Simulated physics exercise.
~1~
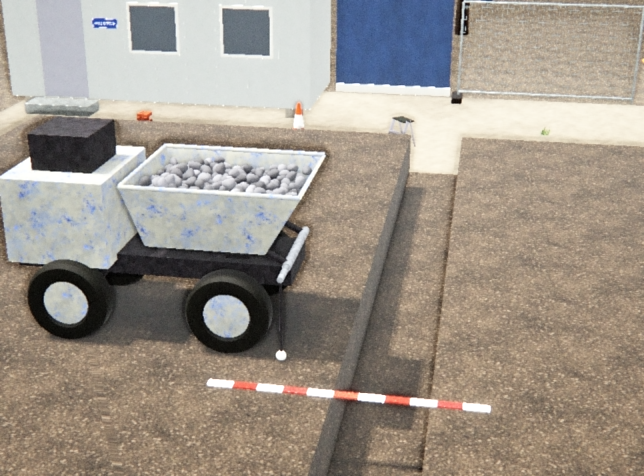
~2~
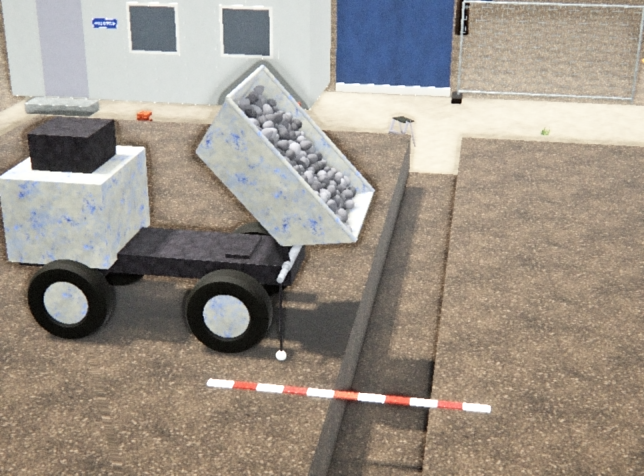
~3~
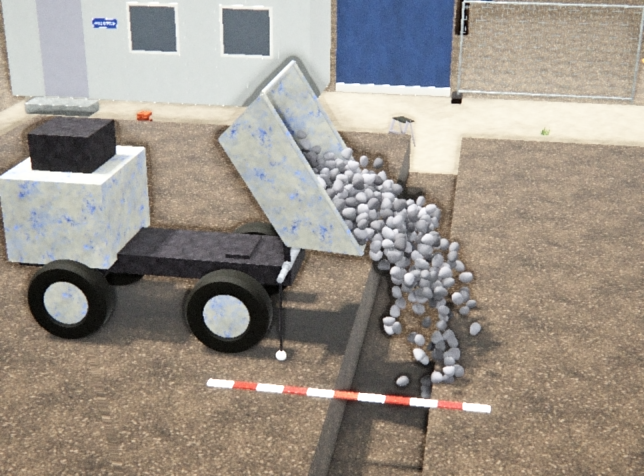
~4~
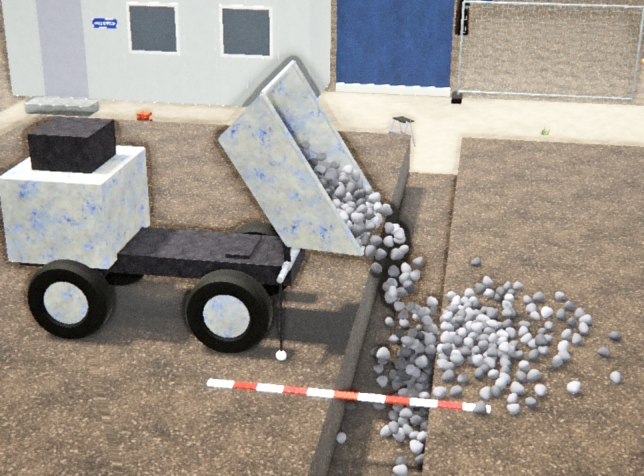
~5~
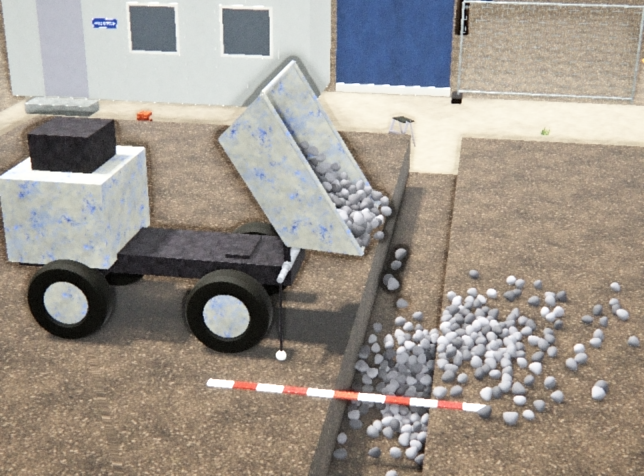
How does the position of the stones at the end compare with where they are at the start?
At the start the stones all sit in the level skip at the left. By the end they have spread to the right and downward, with some in the trench and some on the ground beyond it, while the rest remain in the raised skip.
